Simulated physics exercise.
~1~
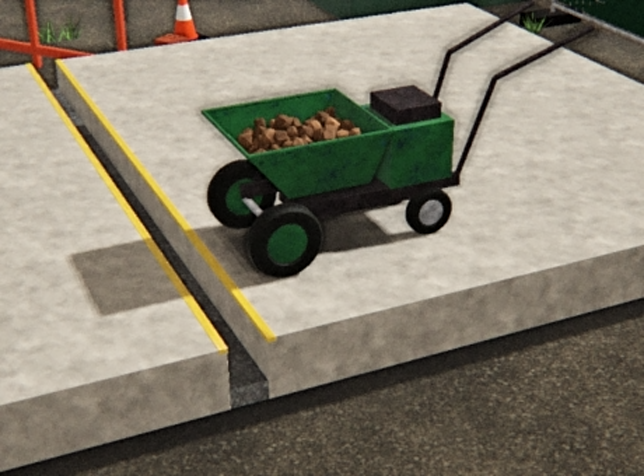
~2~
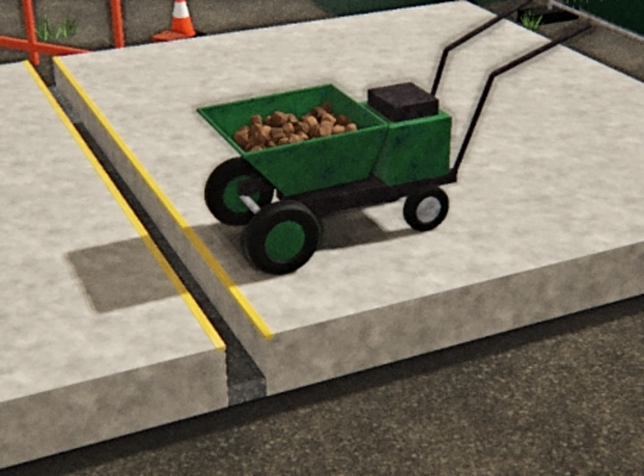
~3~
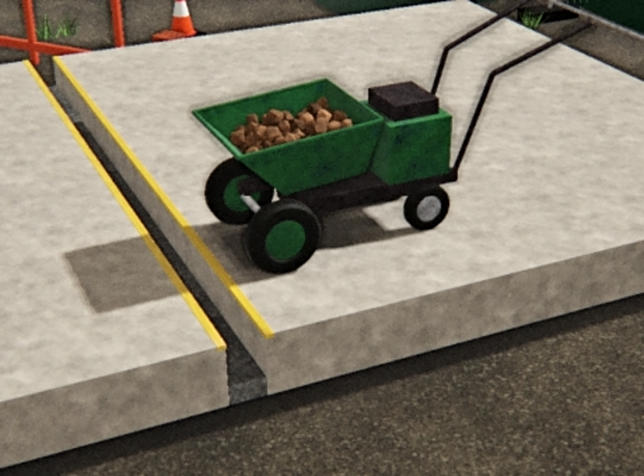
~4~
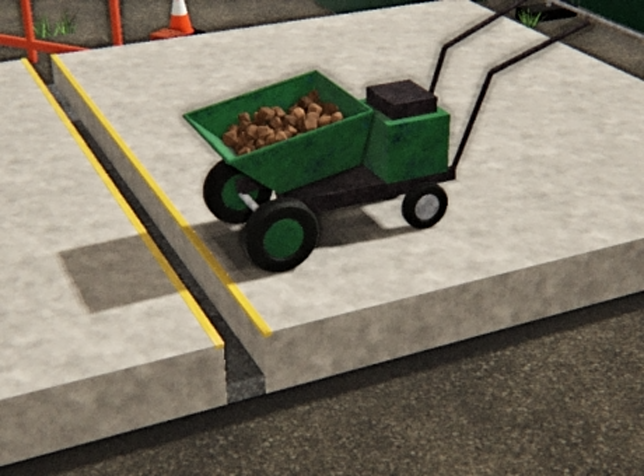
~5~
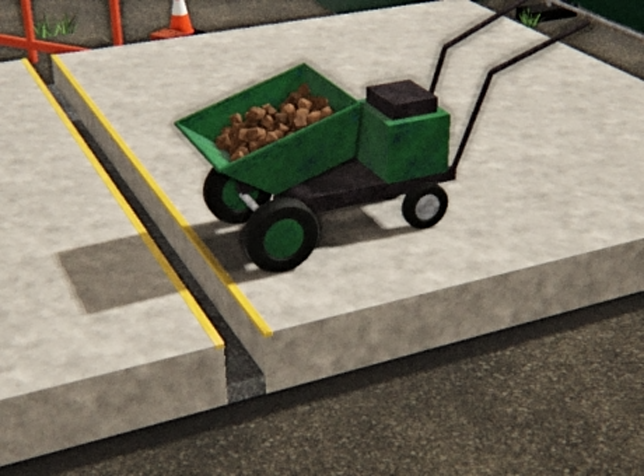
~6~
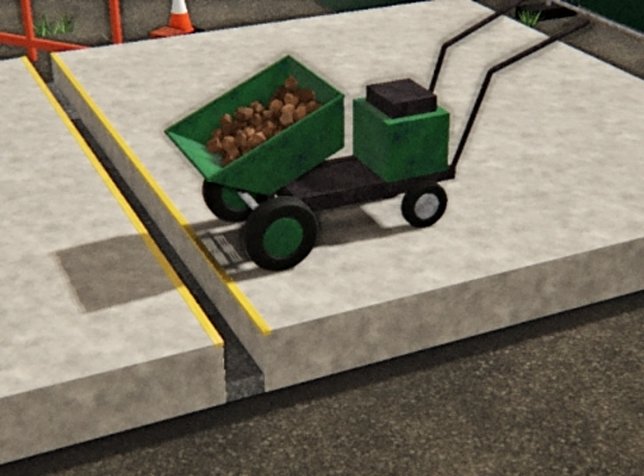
A green barrow's skip, loaded with brown clods, tilts steadily forward beside a narrow trench.
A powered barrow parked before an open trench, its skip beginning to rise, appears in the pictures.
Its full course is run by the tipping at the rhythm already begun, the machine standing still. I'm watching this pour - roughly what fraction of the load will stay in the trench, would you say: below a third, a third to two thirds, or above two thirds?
I would say below a third.
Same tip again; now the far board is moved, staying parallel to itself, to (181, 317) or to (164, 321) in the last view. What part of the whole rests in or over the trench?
10 %, then 70 %.
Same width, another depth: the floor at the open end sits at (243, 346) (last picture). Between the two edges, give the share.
It comes out near 0 percent.
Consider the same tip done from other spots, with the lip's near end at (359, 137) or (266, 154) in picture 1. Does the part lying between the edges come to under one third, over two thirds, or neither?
Less than a third, then less than a third.
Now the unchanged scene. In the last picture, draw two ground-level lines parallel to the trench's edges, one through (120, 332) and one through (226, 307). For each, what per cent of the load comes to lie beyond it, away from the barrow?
Close to 10 and 70 per cent respectively.
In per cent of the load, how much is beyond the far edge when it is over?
Result: Close to 70 %.
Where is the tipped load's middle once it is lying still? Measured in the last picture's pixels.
Somewhere around (124, 266) in the final view.
Just after the last frame, skip tipped steeply; every one in the skip.
A moment on, skip tipped right over; the larger part in the skip; roughly a quarter beyond it.
Further on, skip tipped right over; roughly a third in the skip; roughly two thirds beyond it.
When it is over, skip tipped right over; roughly a third in the skip; not one in or heaped over the trench; roughly two thirds beyond it.
